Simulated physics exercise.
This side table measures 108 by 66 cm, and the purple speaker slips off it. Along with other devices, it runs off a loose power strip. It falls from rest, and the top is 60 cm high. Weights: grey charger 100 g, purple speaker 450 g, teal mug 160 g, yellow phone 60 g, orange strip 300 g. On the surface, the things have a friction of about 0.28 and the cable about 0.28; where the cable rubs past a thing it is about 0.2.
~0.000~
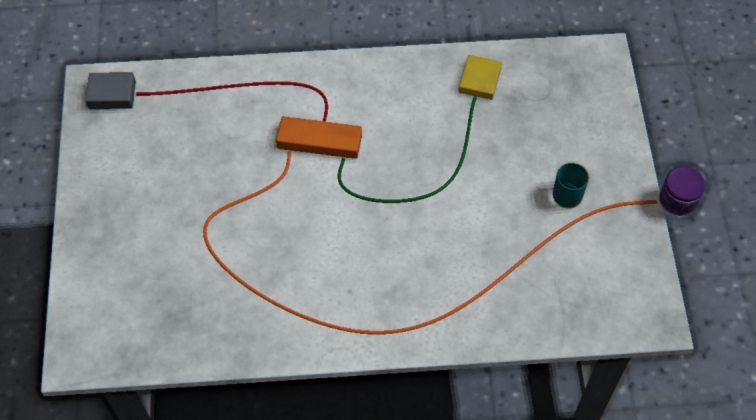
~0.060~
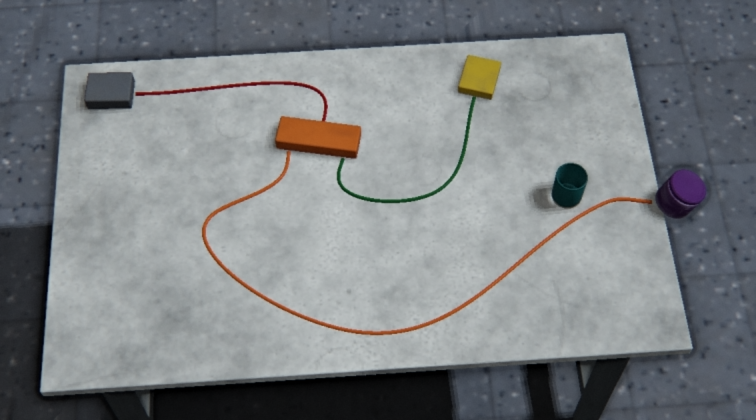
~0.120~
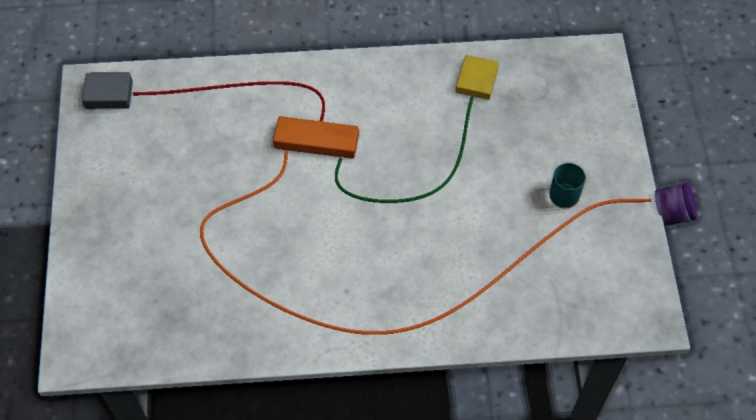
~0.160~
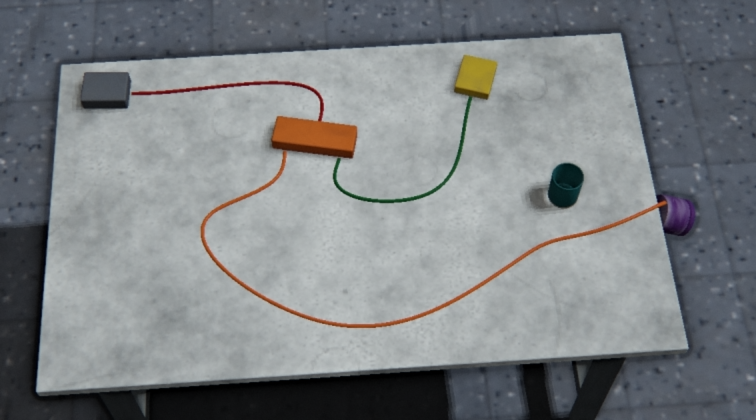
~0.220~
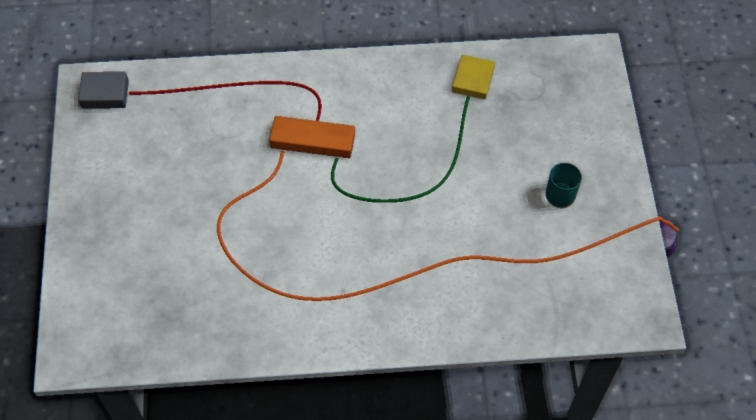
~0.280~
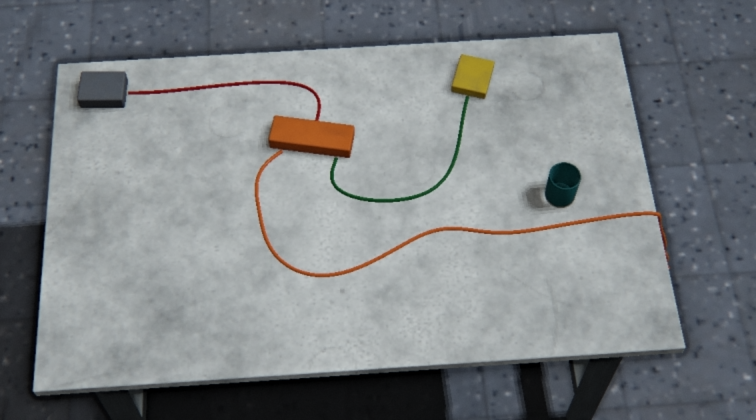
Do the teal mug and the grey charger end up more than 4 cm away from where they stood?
Taking them in turn, the teal mug stays close; the grey charger stays close.
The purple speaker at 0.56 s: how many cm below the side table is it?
Roughly 55 centimetres.
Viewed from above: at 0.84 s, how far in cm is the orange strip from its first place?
Looks like some 2 centimetres to me.
At 0.6 s, the strip's end of the orange cable at (313, 163); orange strip 2 cm off its start, purple speaker over the edge.
At 0.8 s, the strip's end of the orange cable at (316, 163); orange strip 3 cm off its start, purple speaker over the edge.
At 1.1 s, the strip's end of the orange cable at (316, 163); orange strip 3 cm off its start at (326, 129), purple speaker over the edge.
At 1.4 s, the strip's end of the orange cable at (316, 163); orange strip 3 cm off its start, purple speaker over the edge.
At 2.6 s, the strip's end of the orange cable at (316, 163); teal mug 0 cm off its start at (566, 175), grey charger 0 cm off its start at (101, 85), orange strip 3 cm off its start at (326, 129), purple speaker over the edge.
